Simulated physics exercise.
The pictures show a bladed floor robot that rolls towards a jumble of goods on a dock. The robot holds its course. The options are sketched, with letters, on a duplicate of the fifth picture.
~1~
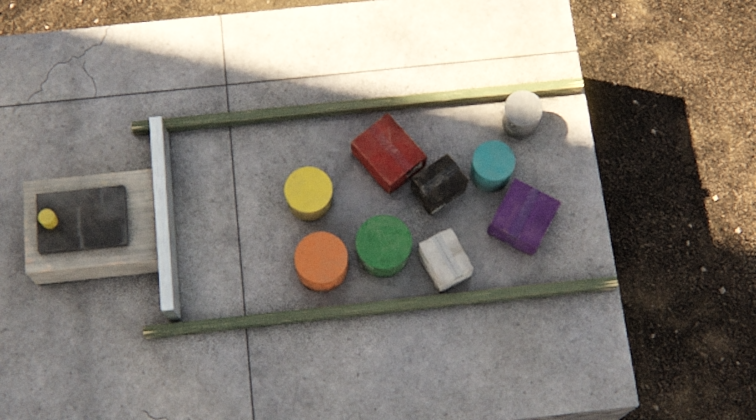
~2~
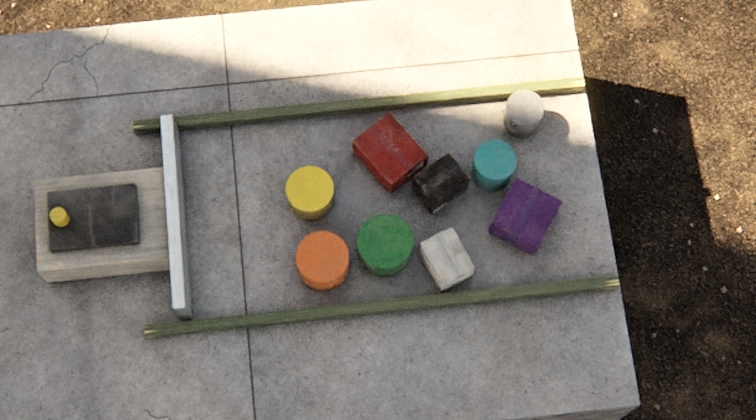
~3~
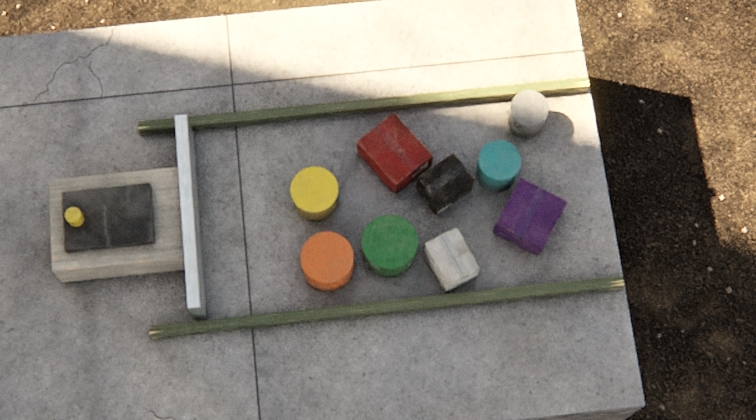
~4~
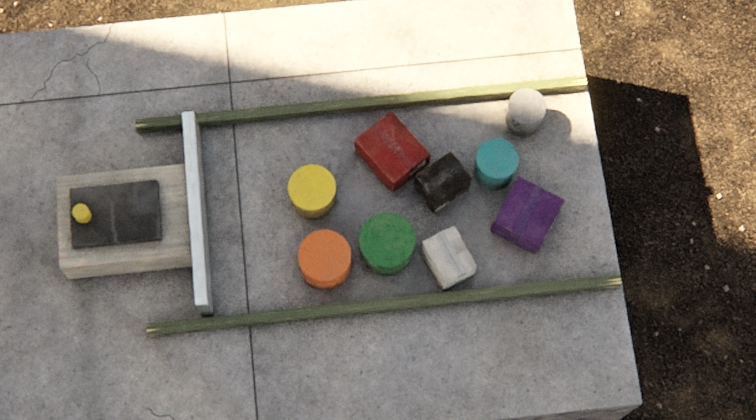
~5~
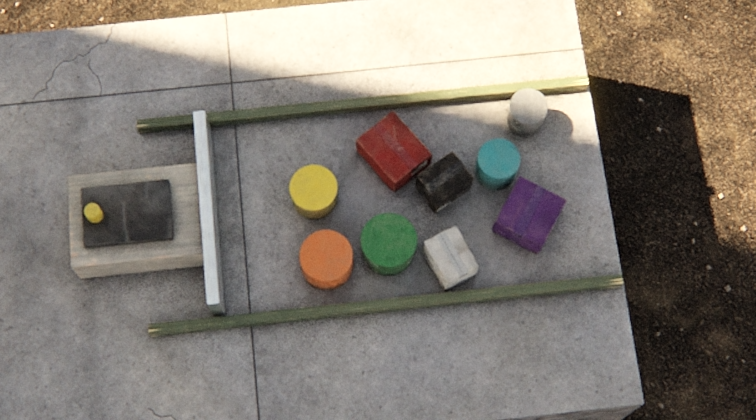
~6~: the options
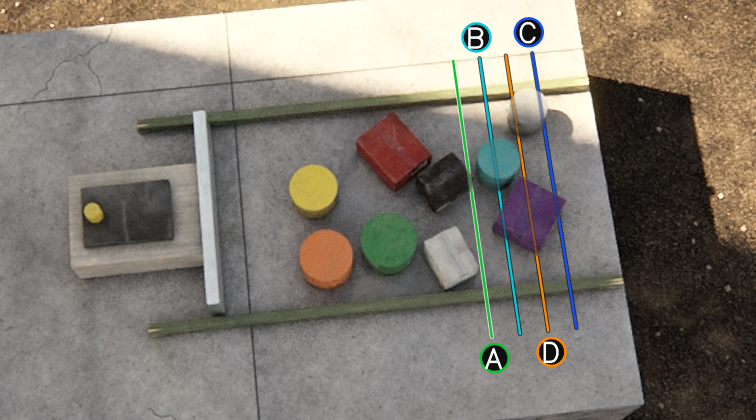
On a sunlit concrete dock, a flat robot with a wide pale blade rolled slowly and steadily right between two greenish rails, edging closer to a jumble of colourful canisters and boxes, which stayed put.
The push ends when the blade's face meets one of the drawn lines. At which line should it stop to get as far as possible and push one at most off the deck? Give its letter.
It can go as far as B.
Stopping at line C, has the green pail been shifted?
Yes.
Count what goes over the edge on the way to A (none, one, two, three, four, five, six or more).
By then, none.
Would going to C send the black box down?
By then, yes.
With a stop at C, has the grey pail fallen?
By then, yes.
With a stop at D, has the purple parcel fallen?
Yes.
On the marked copy, A at (472, 194); B at (499, 191); C at (554, 186); D at (526, 189).
Taking B. A third of the way, robot (241, 202); white parcel (455, 259); orange canister (351, 258).
Two thirds of the way, robot (346, 191); purple parcel (553, 209); turquoise canister (521, 154).
When it is over, robot (428, 183); purple parcel over the edge; turquoise canister (587, 131); one fallen.
As for the rest, A is within the limit but short; C drops six; D drops two.
